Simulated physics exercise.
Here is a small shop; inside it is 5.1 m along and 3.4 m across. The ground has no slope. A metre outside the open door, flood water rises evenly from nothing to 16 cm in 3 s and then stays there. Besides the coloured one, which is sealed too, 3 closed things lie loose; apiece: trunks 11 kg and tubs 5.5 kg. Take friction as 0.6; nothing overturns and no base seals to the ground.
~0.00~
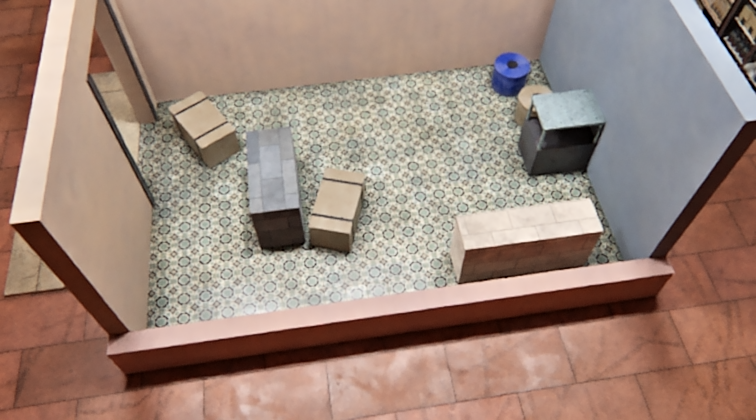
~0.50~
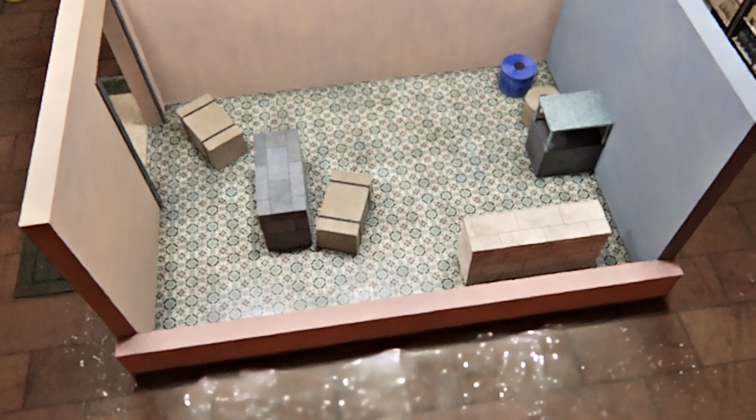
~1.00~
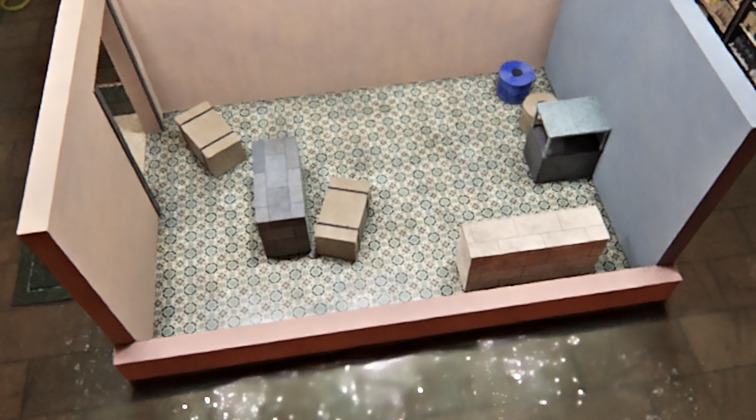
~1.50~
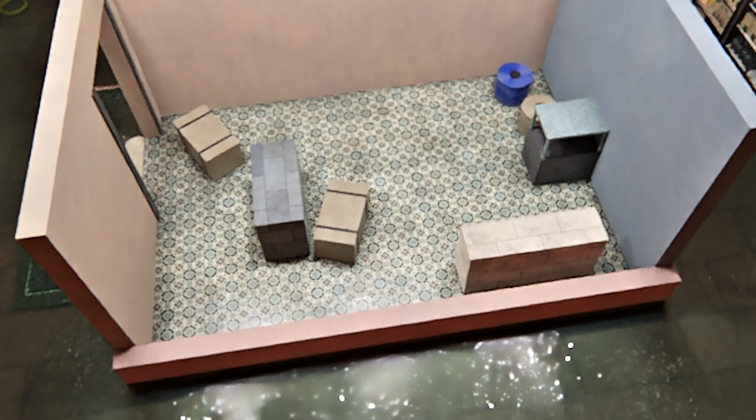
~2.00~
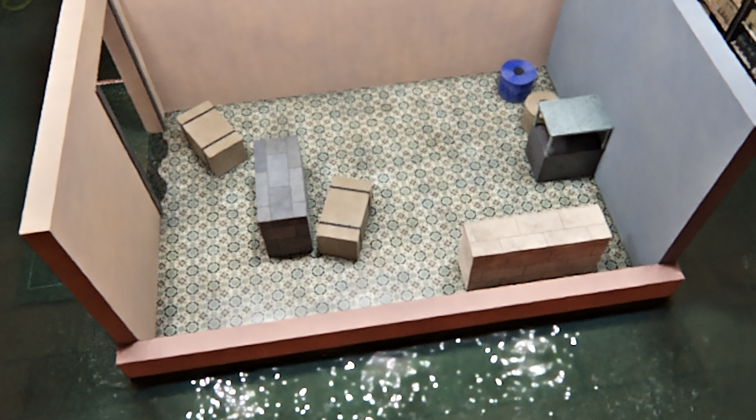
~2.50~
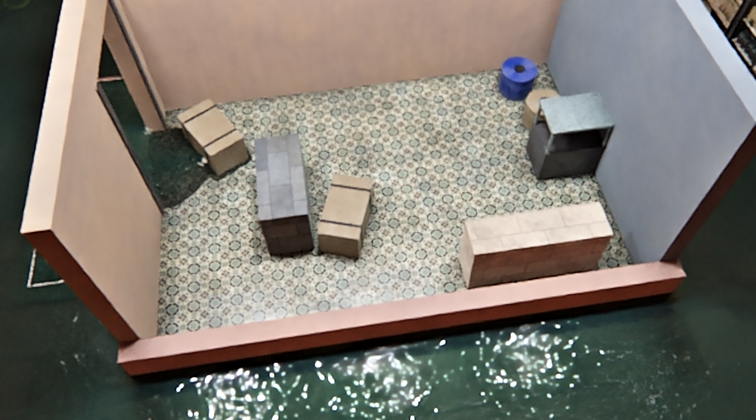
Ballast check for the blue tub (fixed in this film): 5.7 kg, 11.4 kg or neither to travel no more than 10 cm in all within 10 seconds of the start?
I expect that neither load is enough.
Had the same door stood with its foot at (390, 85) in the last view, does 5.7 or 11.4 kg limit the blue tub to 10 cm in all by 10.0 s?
In that case the lower weight is enough.
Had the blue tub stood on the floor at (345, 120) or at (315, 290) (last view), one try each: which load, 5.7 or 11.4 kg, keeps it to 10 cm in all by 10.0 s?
In that order: Neither holds; the smaller is enough.
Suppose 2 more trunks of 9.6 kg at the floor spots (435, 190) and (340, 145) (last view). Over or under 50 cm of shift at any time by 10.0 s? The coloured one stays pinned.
In that order: Under, more.
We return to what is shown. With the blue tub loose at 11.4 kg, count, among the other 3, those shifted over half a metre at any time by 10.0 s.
1 of them.
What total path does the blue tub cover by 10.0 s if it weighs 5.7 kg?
Some 60 cm in all.
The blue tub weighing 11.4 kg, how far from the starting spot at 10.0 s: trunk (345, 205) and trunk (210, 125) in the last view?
In turn: 0 cm, 350 cm.
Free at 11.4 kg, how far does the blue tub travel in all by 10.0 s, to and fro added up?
Some 50 cm in all.
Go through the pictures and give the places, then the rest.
The blue tub at (512, 65), on the bottom; 0.0 m2 under water; 0 of 4 have shifted, in the first frame.
The blue tub at (519, 66), on the bottom; water covers 0.0 m2; 0 of 4 have shifted, in the second frame.
The blue tub at (517, 73) rests on the ground; water covers 0.0 m2; 0 of 4 have shifted, in the third frame.
The blue tub at (515, 75) rests on the ground; water covers 0.0 m2; 0 of 4 have shifted, in the fourth frame.
The blue tub at (519, 72) rests on the ground; water covers 0.0 m2; 0 of 4 have shifted, in the fifth frame.
The blue tub at (520, 69), on the bottom; 0.5 m2 under water; 0 of 4 have shifted, in the sixth frame.
After 3.5 s the blue tub would be 0 cm from its start with 5.7 kg and 0 cm from its start with 11.4 kg; 0 cm of water round it then.
After 4.5 s the blue tub would be 0 cm from its start with 5.7 kg and 0 cm from its start with 11.4 kg; 0 cm of water round it then.
After 7.0 s the blue tub would be 33 cm from its start with 5.7 kg and 11 cm from its start with 11.4 kg; 4 cm of water round it then.
After 10.0 s the blue tub would be 32 cm from its start with 5.7 kg and 33 cm from its start with 11.4 kg; 11 cm of water round it then.
